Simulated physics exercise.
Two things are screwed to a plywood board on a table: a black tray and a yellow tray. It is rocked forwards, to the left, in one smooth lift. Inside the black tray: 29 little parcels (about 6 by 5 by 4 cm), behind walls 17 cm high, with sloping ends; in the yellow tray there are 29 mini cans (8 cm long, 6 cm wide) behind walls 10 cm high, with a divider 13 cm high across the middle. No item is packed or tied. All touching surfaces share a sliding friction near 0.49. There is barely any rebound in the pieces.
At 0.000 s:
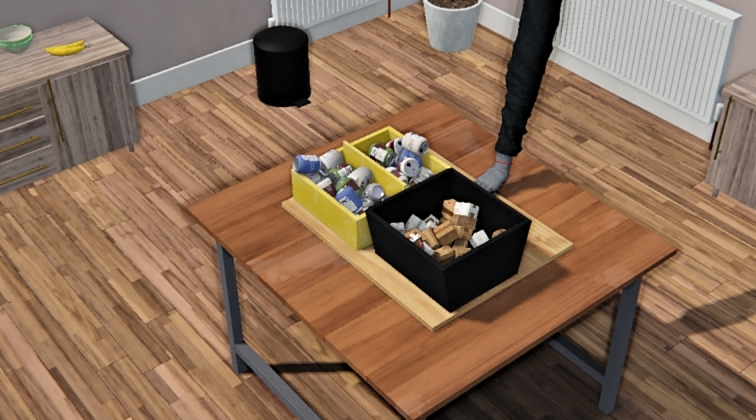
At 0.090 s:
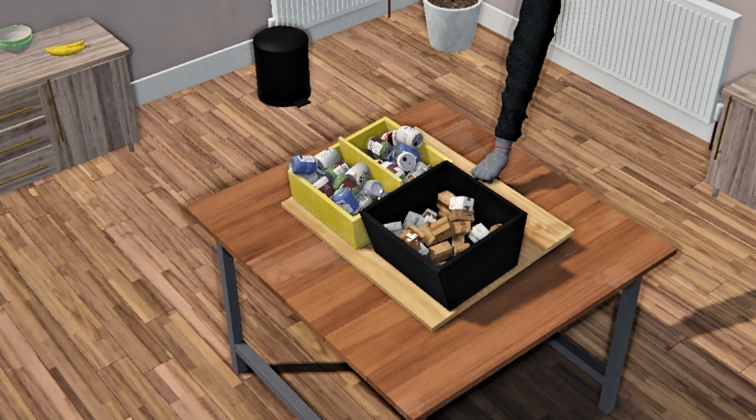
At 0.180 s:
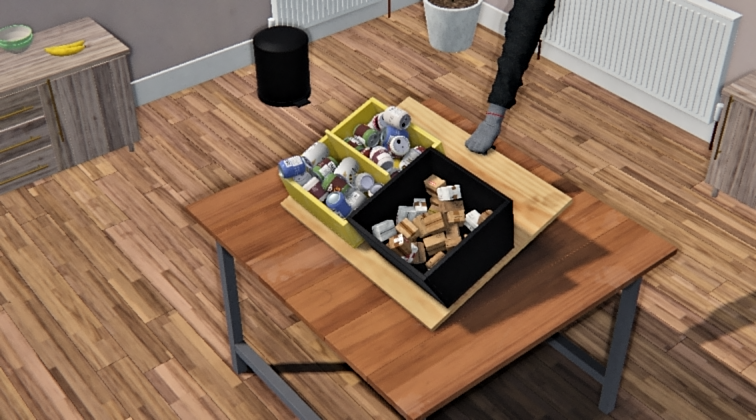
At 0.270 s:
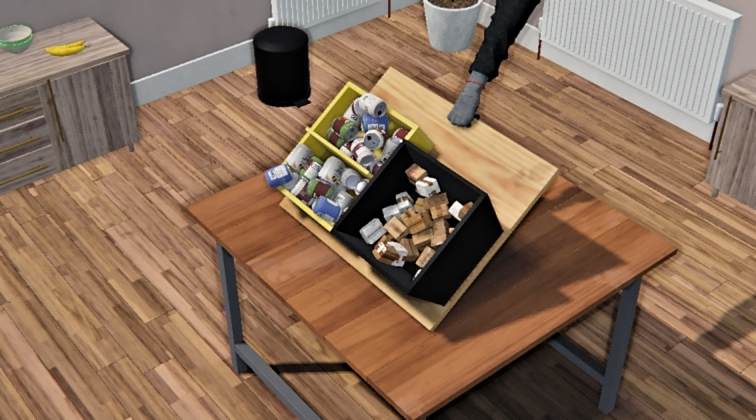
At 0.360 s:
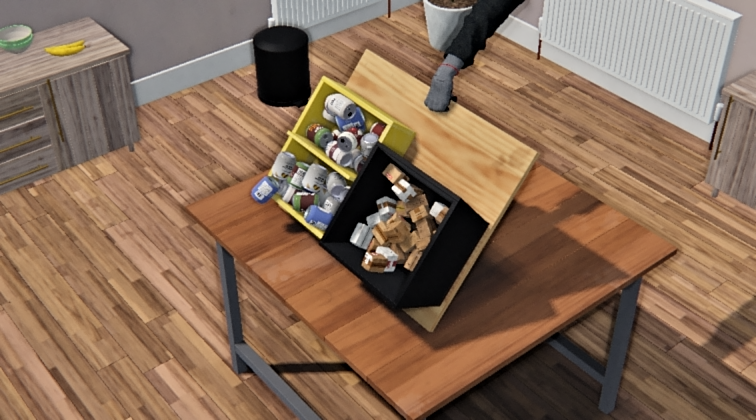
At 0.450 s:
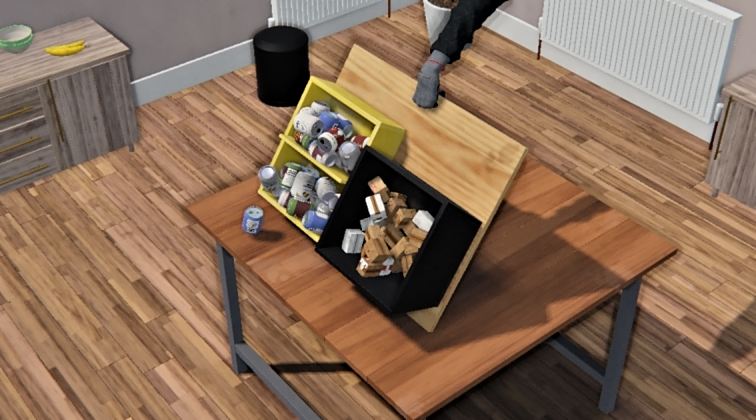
A gloved hand tilts a board holding yellow and black trays leftward, and one can drops out.
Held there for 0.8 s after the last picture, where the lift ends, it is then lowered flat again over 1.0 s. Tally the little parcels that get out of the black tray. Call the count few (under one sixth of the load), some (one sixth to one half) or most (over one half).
The count is few.
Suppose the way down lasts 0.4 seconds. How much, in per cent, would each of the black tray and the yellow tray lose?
Black tray 0, yellow tray 20 per cent.
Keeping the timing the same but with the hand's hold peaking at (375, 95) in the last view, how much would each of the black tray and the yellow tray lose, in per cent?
In that setup the black tray sheds 60 per cent of its load, while the yellow tray sheds 70 per cent.
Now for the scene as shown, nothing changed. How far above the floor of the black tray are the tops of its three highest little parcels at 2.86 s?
Height: Roughly 15 cm.
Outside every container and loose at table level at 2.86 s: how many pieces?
About 3.
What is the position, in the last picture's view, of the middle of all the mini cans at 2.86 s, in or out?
In the last view, the centre sits near (351, 200).
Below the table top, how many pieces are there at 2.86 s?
I'd estimate some 4 by that time.
After 0.83 s, tilt 56°; the black tray has all 29 and the yellow tray is down by 7 of 29.
After 1.32 s, tilt 55°; the black tray has all 29 and the yellow tray is down by 7 of 29.
After 1.99 s, tilt 9°; the black tray has all 29 and the yellow tray is down by 7 of 29.
Outcome (at 2.86 s), the black tray has all 29 and the yellow tray is down by 7 of 29. Asked share, 0 of 29, 0 per cent.
